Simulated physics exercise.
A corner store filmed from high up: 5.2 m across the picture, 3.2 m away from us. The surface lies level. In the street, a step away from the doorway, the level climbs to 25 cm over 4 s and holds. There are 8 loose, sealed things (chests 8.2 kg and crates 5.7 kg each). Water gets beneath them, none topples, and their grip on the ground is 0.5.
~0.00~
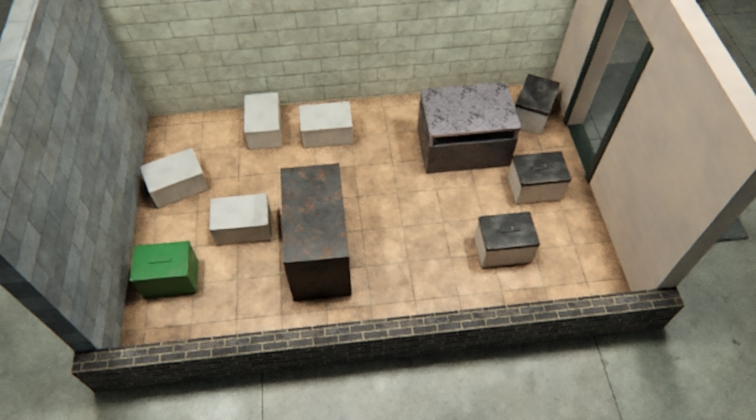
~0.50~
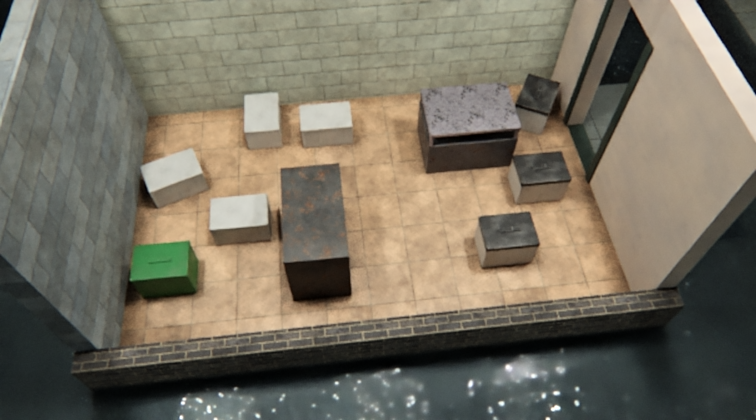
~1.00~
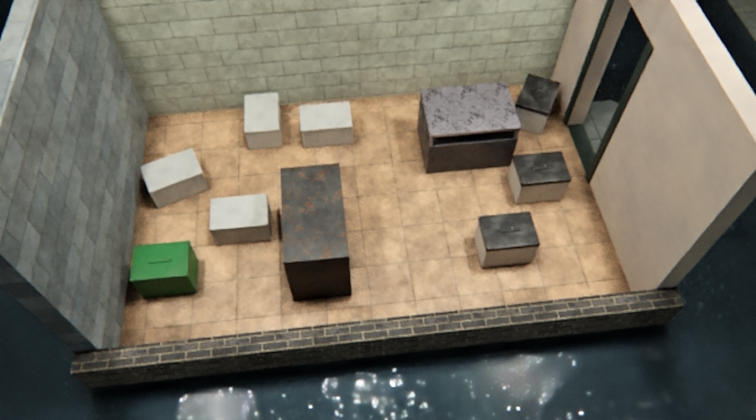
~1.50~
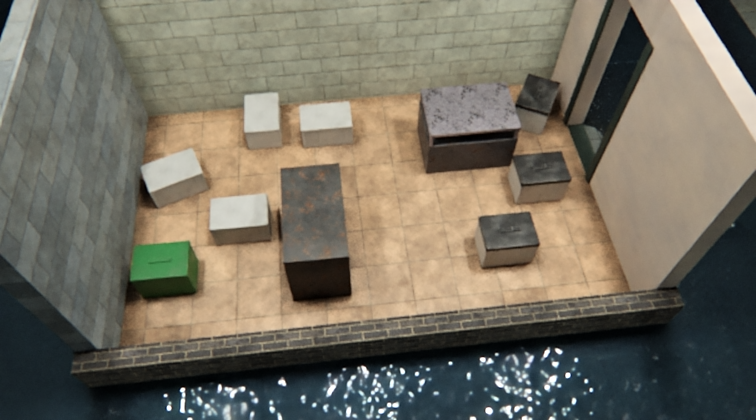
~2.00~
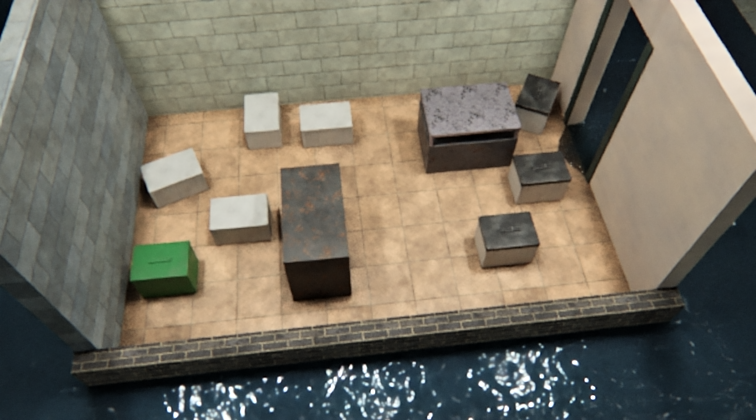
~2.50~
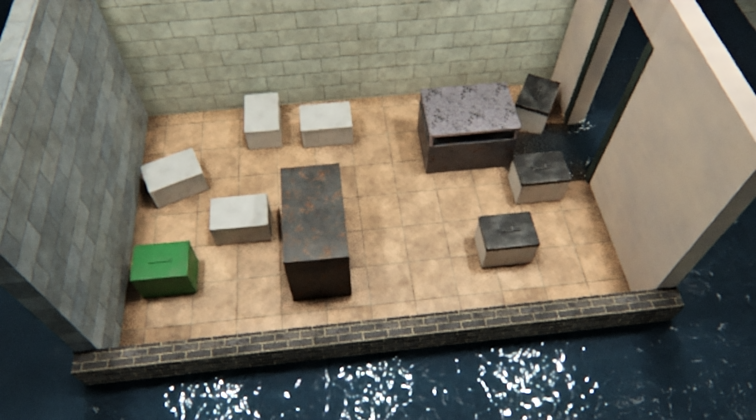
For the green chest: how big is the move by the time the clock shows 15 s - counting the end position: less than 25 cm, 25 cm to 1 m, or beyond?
The green chest slides a little.
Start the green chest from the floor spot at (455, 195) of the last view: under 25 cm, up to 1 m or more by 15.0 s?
It gets carried off.
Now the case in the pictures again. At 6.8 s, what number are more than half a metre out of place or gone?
2 of them.
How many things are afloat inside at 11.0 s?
At that moment 8.
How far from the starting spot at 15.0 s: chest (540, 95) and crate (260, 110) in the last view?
In that order: 20 cm, 40 cm.
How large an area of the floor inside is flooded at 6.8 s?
Some 12 m2.
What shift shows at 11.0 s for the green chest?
Roughly 50 cm by then.
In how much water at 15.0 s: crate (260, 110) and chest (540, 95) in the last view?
Roughly 9 and 16 cm.
After 3.5 s the green chest is near (160, 260), 0.0 m from its start, aground; 0 afloat.
After 6.8 s the green chest is near (160, 260), 0.0 m from its start, aground; 4 afloat.
After 11.0 s the green chest is near (198, 227), 0.5 m from its start, afloat; 8 afloat.
After 15.0 s the green chest is near (221, 269), 0.6 m from its start, afloat; 8 afloat.
